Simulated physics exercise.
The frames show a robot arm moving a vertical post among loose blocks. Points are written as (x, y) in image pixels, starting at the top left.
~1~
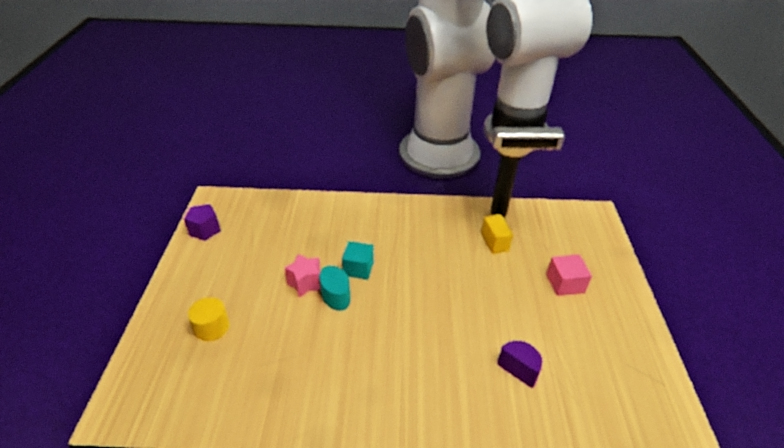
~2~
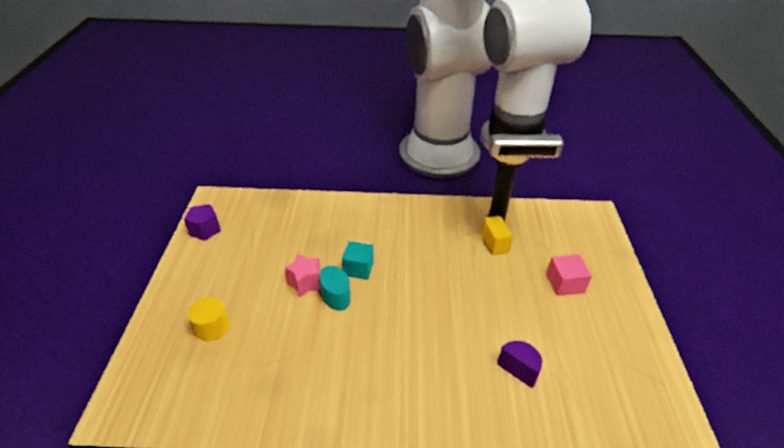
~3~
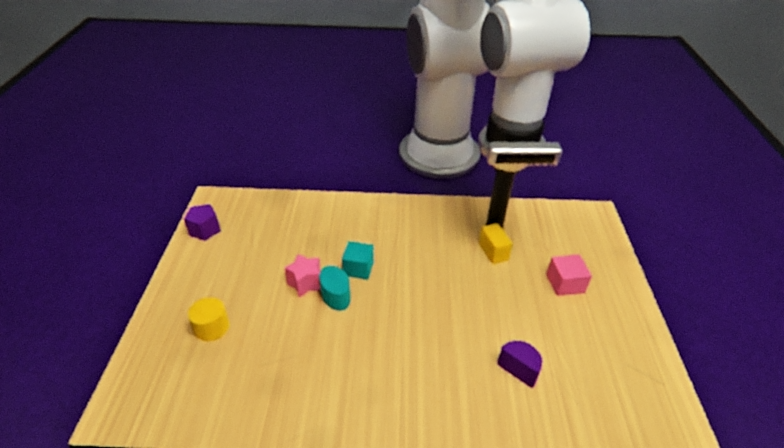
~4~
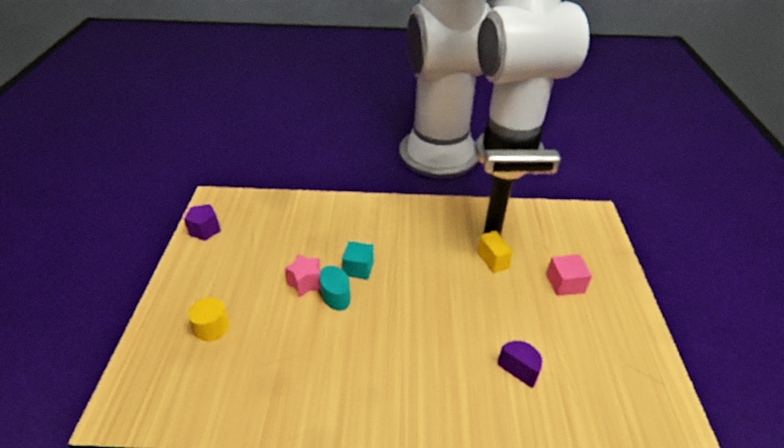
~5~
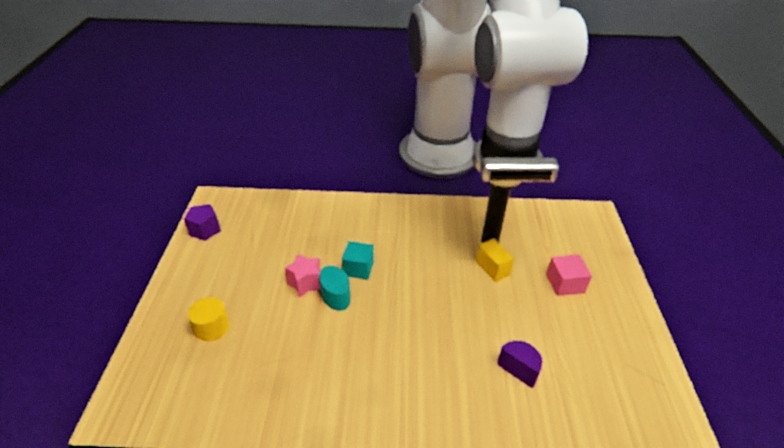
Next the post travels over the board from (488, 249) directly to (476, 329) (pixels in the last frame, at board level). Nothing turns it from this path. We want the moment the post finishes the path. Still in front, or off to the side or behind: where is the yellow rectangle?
It is gone from the front.
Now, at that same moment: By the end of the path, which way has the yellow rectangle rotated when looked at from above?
Prediction: Counterclockwise.
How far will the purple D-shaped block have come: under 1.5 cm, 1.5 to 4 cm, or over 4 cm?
Up to 1.5 cm.
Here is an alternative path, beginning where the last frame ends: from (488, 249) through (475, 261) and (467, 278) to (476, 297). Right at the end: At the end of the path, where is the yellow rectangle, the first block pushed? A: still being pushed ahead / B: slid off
That would be B.
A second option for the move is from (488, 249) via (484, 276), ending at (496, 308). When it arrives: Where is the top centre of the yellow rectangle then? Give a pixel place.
The centre of its top face lies at (521, 300).
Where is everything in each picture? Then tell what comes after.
The first frame shows post's lower end (499, 212); yellow rectangle (498, 225); purple D-shaped block (525, 353).
The second frame shows post (497, 219); yellow rectangle (498, 227).
The third frame shows post (494, 227); yellow rectangle (497, 235).
The fourth frame shows post (492, 234); yellow rectangle (496, 243).
The fifth frame shows post (490, 242); yellow rectangle (496, 251); purple D-shaped block (525, 353).
On the path given first. One third of the way, post (487, 266); yellow rectangle (503, 276), turned 30° anticlockwise.
Two thirds of the way, post (482, 293); yellow rectangle (506, 290), turned 105° anticlockwise.
At the end, post (478, 322); yellow rectangle (508, 292), turned 125° anticlockwise; purple D-shaped block still.
